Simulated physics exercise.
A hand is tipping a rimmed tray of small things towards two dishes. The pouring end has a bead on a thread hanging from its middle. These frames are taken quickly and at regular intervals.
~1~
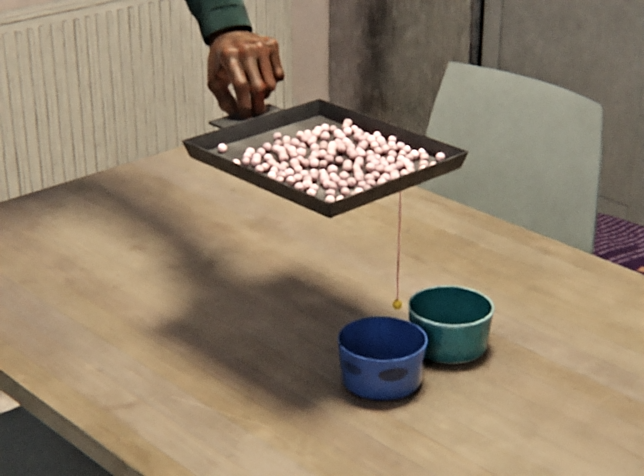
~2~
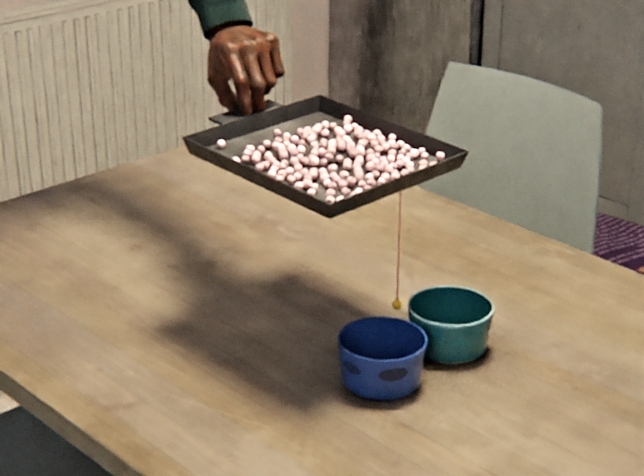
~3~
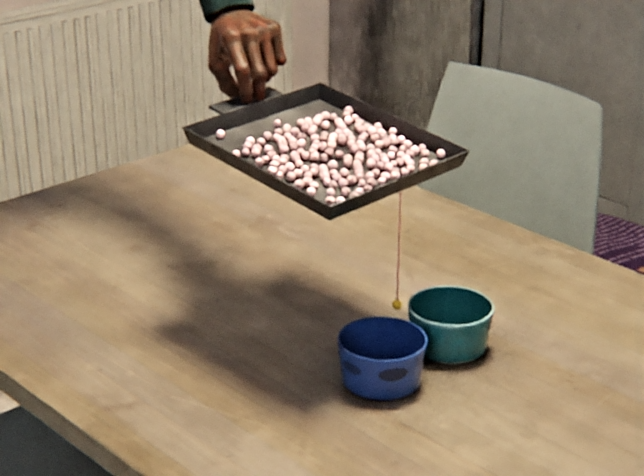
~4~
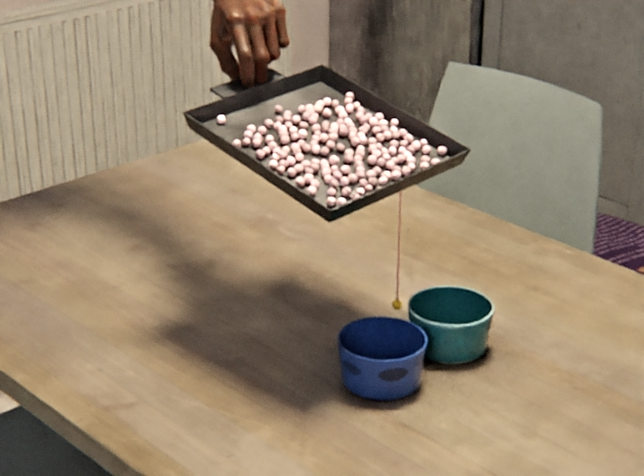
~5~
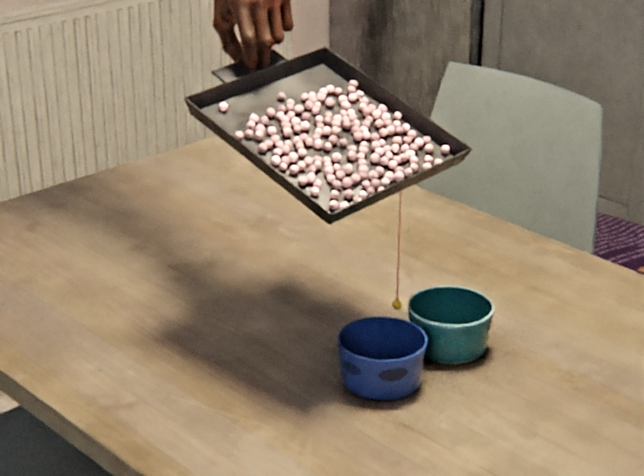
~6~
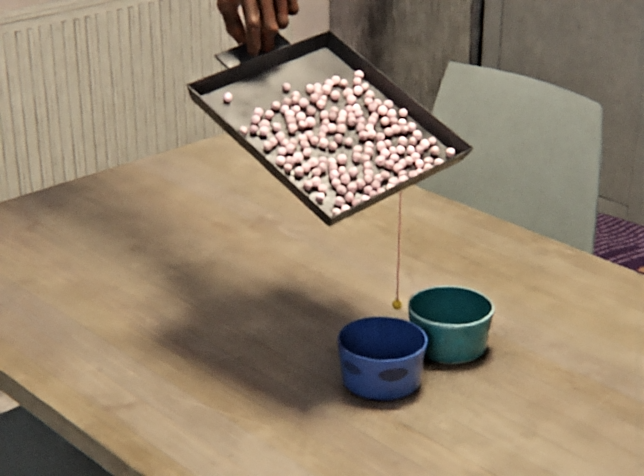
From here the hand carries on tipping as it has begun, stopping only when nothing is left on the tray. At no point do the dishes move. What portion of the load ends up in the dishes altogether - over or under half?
The load mostly goes elsewhere.
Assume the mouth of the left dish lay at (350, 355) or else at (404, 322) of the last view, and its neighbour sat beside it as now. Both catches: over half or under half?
The dishes end up with the greater share in the first try and the lesser share in the second.
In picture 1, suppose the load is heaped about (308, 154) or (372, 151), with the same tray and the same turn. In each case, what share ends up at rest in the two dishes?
The first start gives 30 percent and the second 30 percent.
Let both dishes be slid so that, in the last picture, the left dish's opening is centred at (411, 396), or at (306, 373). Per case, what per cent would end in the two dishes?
First placement: Some 0 %; second placement: Some 50 %.
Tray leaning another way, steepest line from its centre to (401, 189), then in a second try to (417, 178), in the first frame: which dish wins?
So, the dish at the right the first time round, the dish at the right the second.
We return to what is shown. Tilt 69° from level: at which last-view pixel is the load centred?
(373, 206).
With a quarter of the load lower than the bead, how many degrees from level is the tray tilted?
Near 85 degrees.
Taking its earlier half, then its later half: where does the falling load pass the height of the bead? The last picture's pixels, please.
Around (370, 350) and then (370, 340).
Soon, tray tipped steeply; about two thirds on the tray; a stray few in the left dish; a small part outside both; about a quarter in the air.
A while on, tray tipped past a quarter turn; about a third in the left dish; a stray few in the right dish; about half outside both; a small part in the air.
Towards the end, tray tipped past a quarter turn; about a third in the left dish; a stray few in the right dish; about two thirds outside both.
Finally, tray tipped past a quarter turn; about a third in the left dish; a stray few in the right dish; about two thirds outside both.
